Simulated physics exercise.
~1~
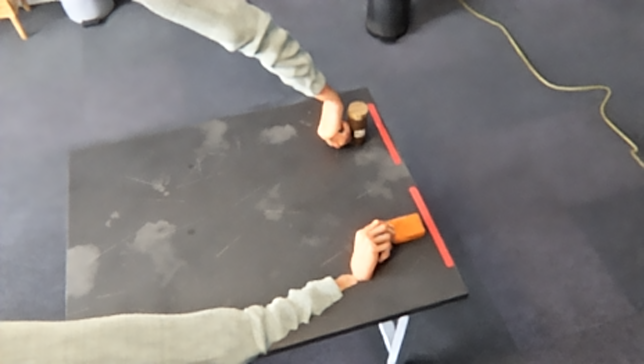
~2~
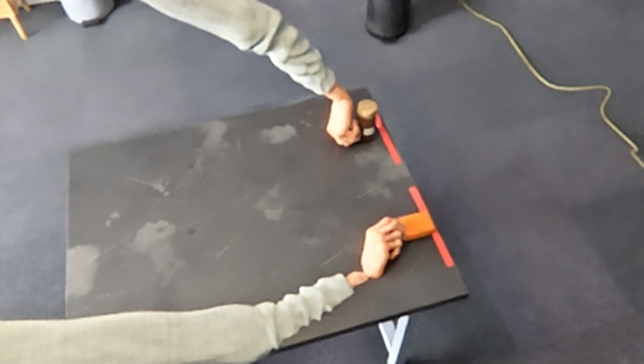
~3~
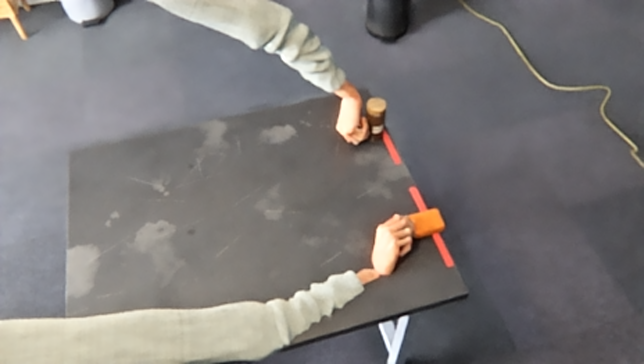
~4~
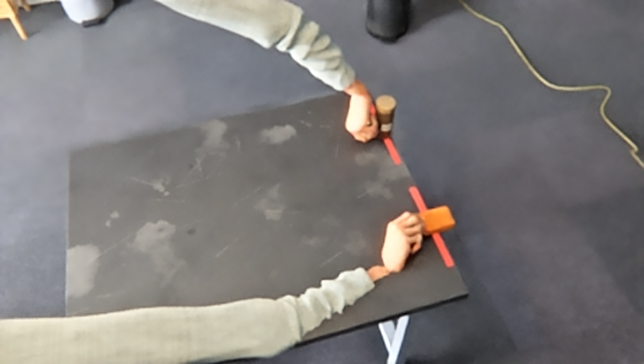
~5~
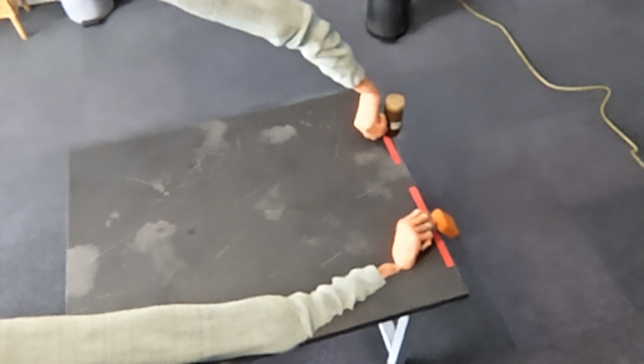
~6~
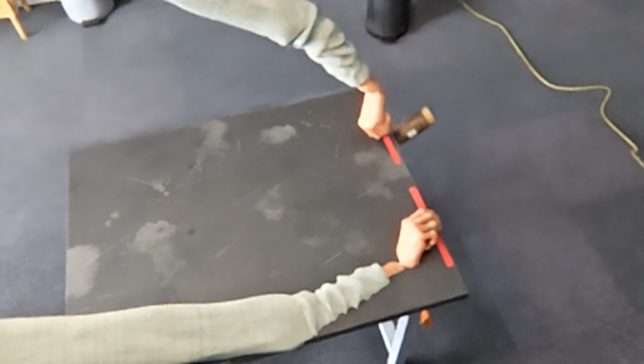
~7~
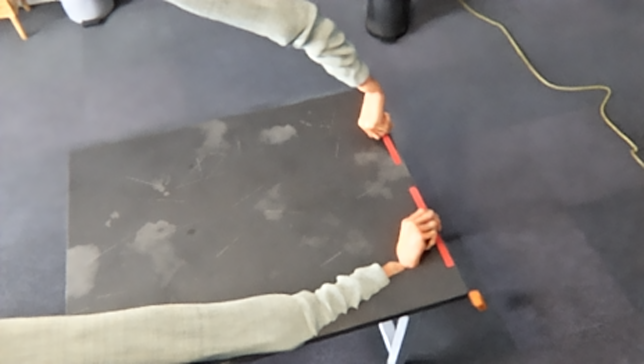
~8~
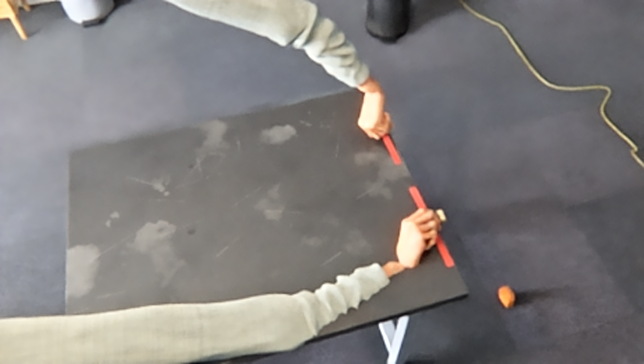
At first, two hands rest on a dark table, the far one against a small brown jar and the near one against an orange sponge, both close to strips of red tape. The hands slide the two things steadily to the right, toward the table's edge. The sponge pokes out past the edge and begins to tip, while the jar stays upright a little longer. Then the jar leans over the edge as the sponge drops below the tabletop. The hands stop at the tape, the jar falls from its spot, and the sponge ends up beyond the table's near right corner.
